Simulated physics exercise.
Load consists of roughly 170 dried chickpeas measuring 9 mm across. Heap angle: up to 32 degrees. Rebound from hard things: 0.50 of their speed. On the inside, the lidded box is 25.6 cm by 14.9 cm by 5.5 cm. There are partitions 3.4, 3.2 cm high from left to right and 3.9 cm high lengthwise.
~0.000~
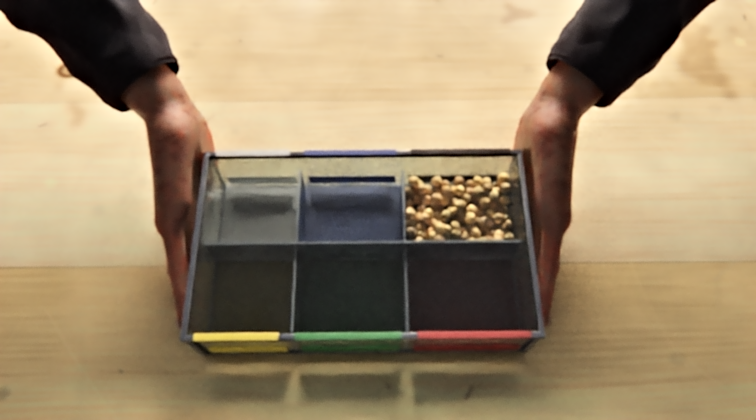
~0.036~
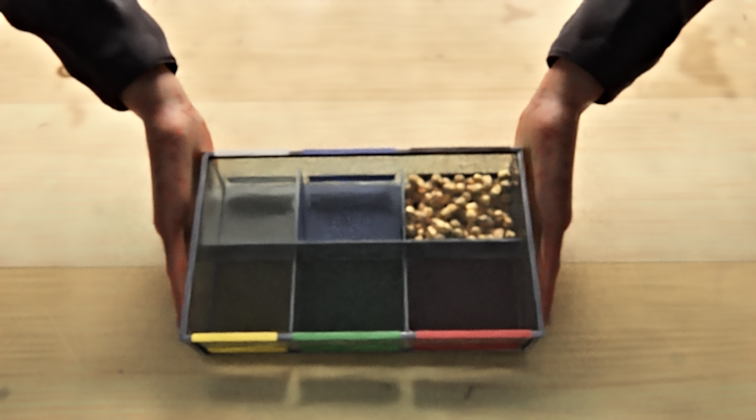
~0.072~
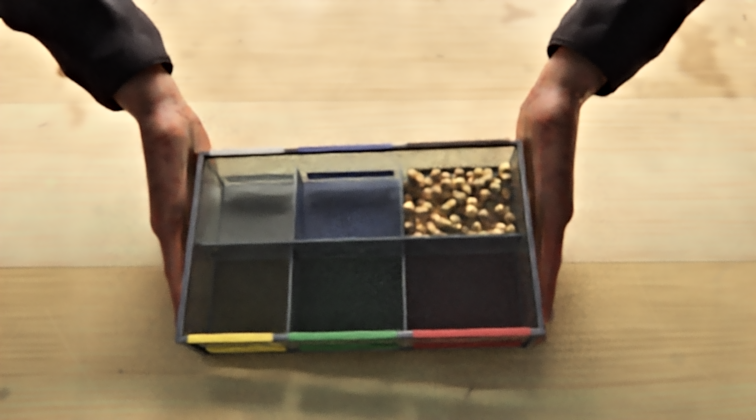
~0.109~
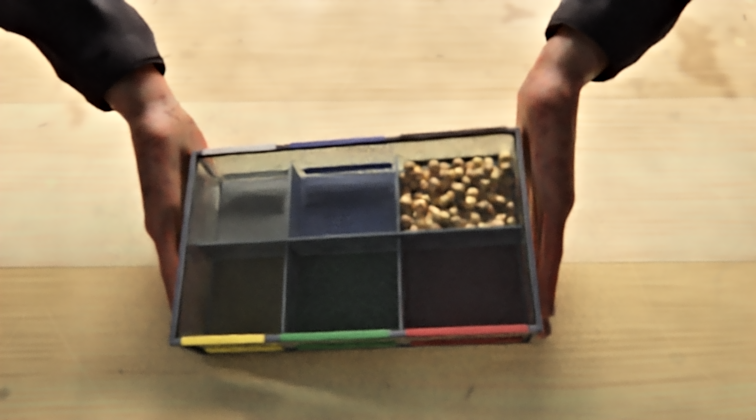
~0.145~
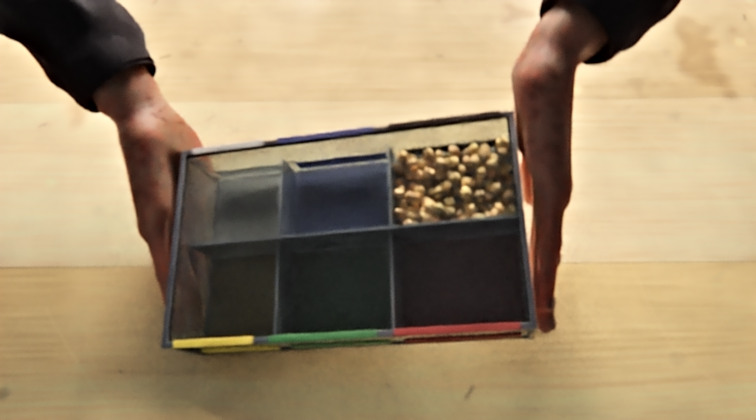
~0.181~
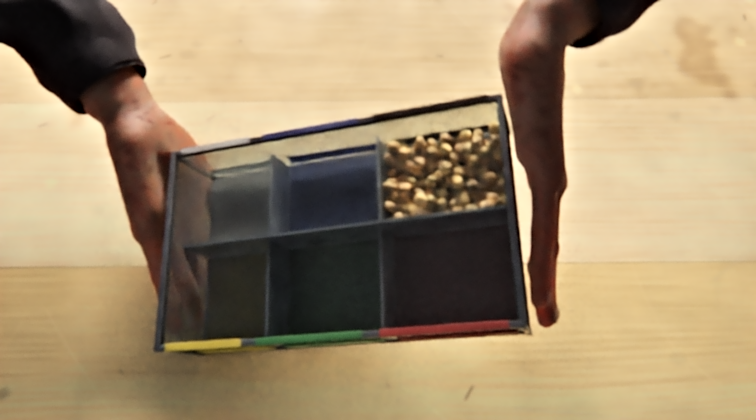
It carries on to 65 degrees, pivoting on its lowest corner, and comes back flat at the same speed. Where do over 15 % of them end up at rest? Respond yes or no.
Red: No; blue: Yes; green: No; yellow: No; white: No; black: Yes.
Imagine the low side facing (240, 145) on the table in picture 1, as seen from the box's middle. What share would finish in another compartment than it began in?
Roughly 20 % of the pieces.
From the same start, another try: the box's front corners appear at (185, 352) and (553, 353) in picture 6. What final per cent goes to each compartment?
Red 10, blue 0, green 0, yellow 0, white 0, black 90.
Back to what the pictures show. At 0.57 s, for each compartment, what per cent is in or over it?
Red 0 %, blue 15 %, green 0 %, yellow 0 %, white 0 %, black 85 %.
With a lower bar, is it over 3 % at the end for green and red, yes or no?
Note - green affirmative, red negative.
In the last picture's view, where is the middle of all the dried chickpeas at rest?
Centre at rest, approx.: (410, 236) px.
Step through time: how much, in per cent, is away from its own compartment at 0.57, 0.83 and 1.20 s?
Taking the three times in turn, it reads 15, 45 and 45.
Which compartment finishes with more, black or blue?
It's the black one that holds more.
After 0.57 s, tilt 63 degrees; blue 15 %, black 85 %.
After 0.83 s, tilt 25 degrees; blue 25 %, green 10 %, yellow 5 %, white 5 %, black 55 %.
After 1.20 s, tilt 0 degrees; blue 25 %, green 10 %, yellow 5 %, white 5 %, black 55 %.
At rest (1.6 s), red 0 %, blue 25 %, green 10 %, yellow 5 %, white 5 %, black 55 %.
